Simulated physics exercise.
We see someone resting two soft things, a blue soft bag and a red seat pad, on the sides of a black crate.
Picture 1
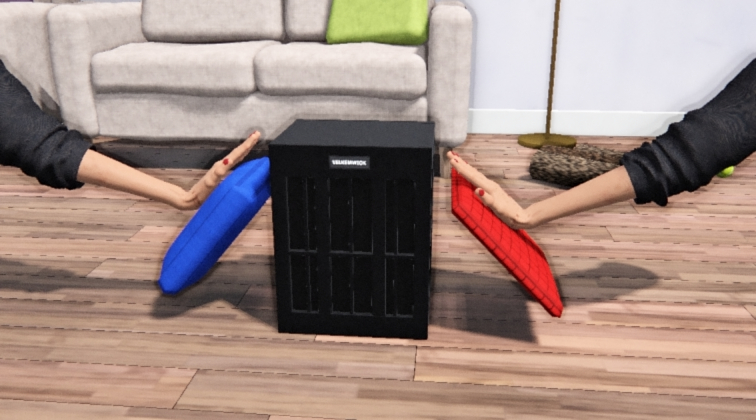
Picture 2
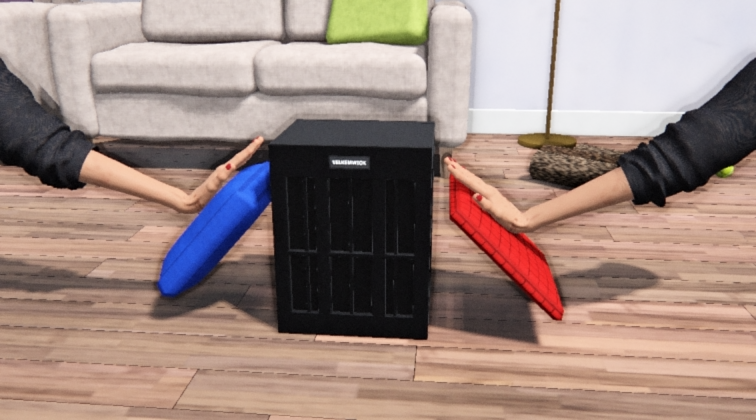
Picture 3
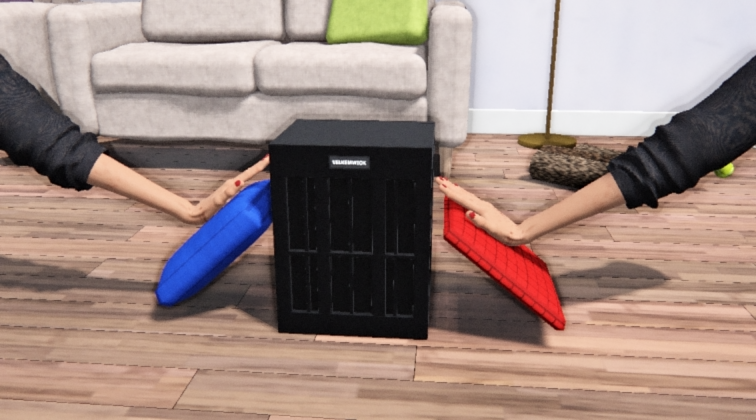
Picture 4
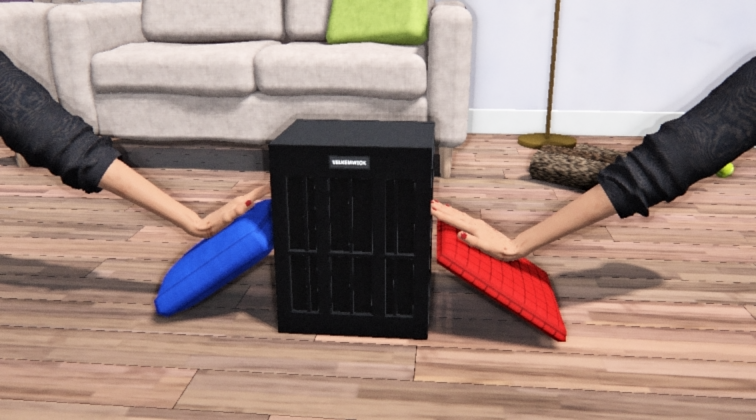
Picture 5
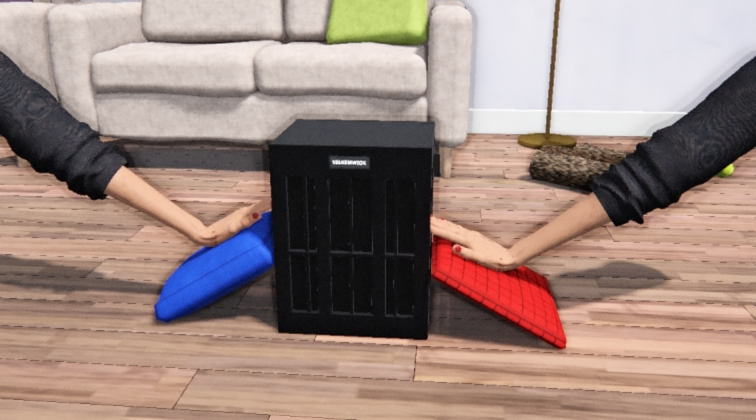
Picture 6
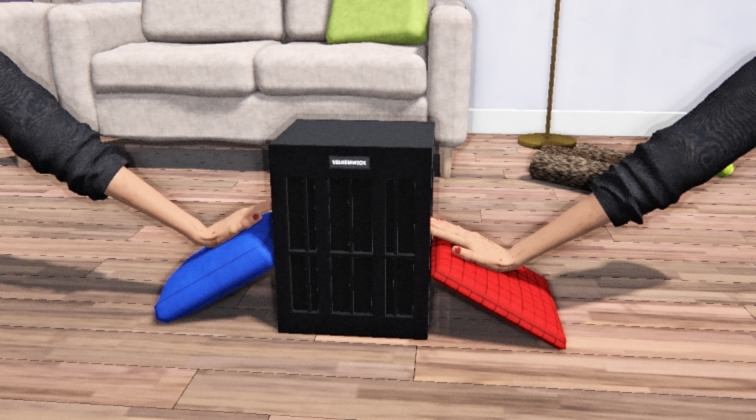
The clip shows a pair of hands pressing a blue soft bag on the left and a red seat pad on the right against a black crate, lowering both to a flatter slant before staying nearly still.
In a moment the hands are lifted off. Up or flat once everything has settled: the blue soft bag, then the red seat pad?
Once settled - blue soft bag: Flat; red seat pad: Flat.
Then, 0.22 s after the last picture, soft bag slipping down near (226, 274); seat pad flat on the floor near (502, 301).
Then, 0.40 s after the last picture, soft bag flat on the floor near (225, 284); seat pad flat on the floor near (503, 306).
At rest, soft bag flat on the floor near (225, 285); seat pad flat on the floor near (503, 306). The blue soft bag slips and lies down and the red seat pad slumps to the floor.
